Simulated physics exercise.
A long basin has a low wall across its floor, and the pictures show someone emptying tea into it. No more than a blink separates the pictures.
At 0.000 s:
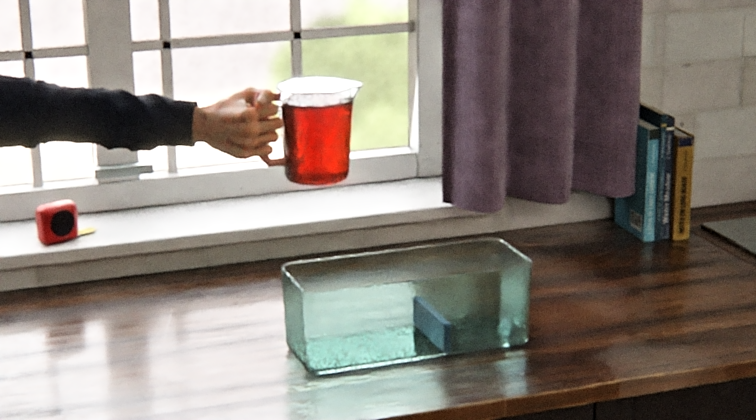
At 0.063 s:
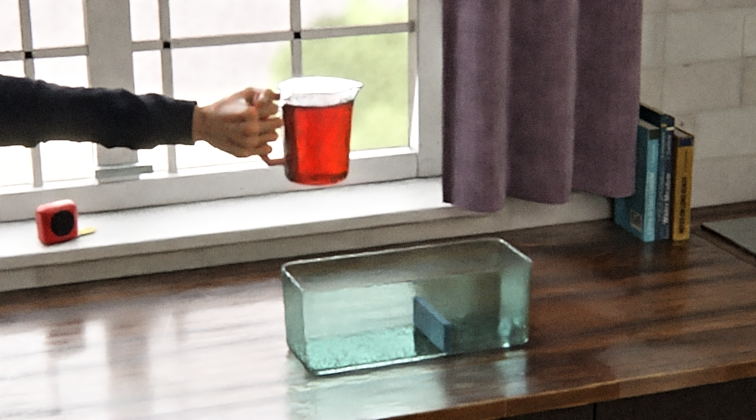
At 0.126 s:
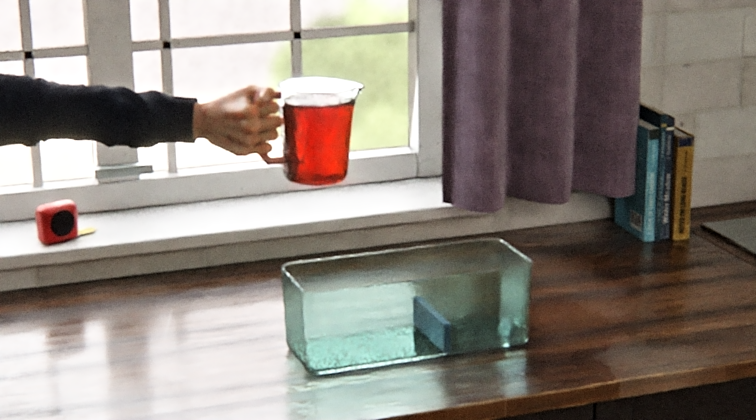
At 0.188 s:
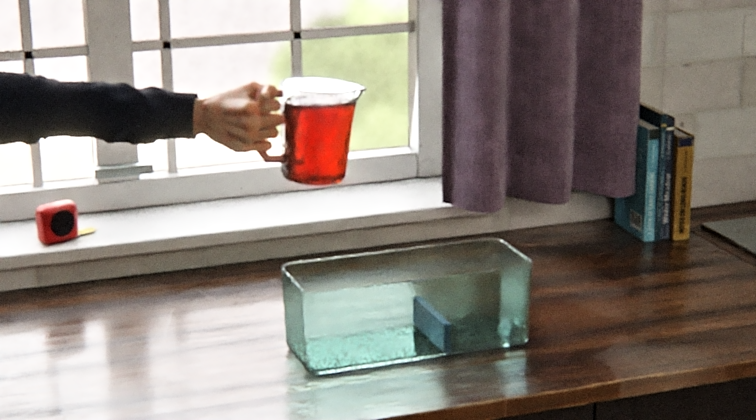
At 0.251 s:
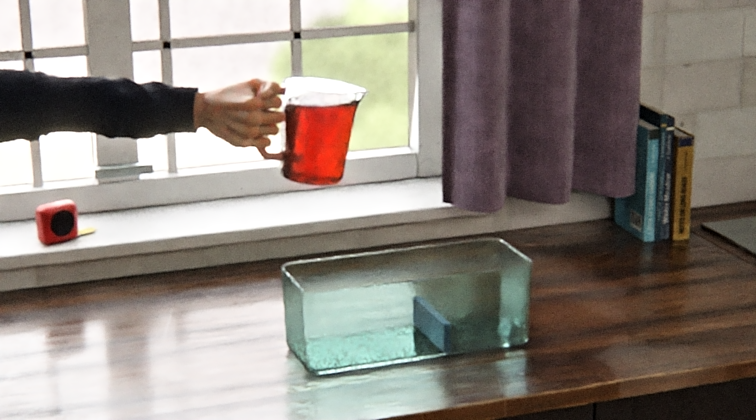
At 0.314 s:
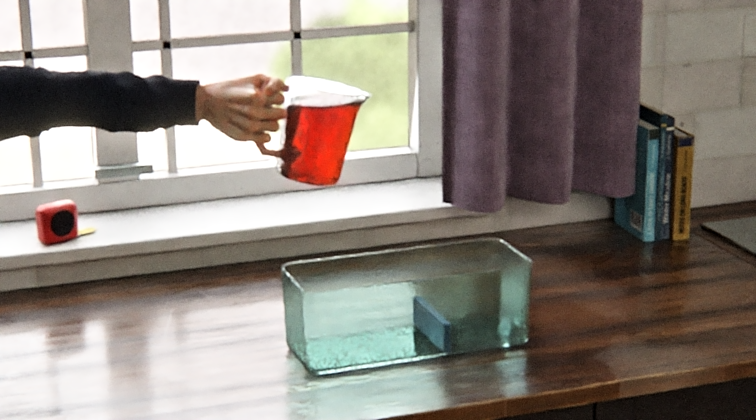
In this clip, a hand holds a clear jug of red liquid above a long glass basin with a low wall inside, on a wooden counter by a window, and gradually tilts the jug slightly to the right.
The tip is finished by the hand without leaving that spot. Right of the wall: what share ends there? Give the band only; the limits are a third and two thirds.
A third to two thirds.
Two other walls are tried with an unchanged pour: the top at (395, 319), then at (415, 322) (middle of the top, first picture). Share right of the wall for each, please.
The first placement leaves close to 90 per cent, the second close to 80 per cent.
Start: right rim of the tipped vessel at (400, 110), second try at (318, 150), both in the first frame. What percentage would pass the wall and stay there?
Around 95 percent first, around 5 percent second.
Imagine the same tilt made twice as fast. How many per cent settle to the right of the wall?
Roughly 55 per cent ends up there.
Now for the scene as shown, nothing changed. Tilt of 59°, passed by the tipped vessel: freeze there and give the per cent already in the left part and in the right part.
You'd find 0 per cent on the left and 0 per cent on the right.
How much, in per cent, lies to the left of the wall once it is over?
Some 45 per cent.
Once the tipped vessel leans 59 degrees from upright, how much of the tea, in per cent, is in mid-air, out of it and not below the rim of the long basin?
Around 15 in a hundred, more or less.
After 0.76 s the tilt is 59° and 84 per cent is still to pour, 2 is left of the wall and 0 right of it.
After 1.09 s the tilt is 88° and 42 per cent is still to pour, 7 is left of the wall and 27 right of it.
After 1.43 s the tilt is 94° and 9 per cent is still to pour, 27 is left of the wall and 54 right of it.
After 1.80 s the tilt is 94° and 1 per cent is still to pour, 41 is left of the wall and 55 right of it.
In the end 43 per cent lies left of the wall, 56 right of it and 1 outside.
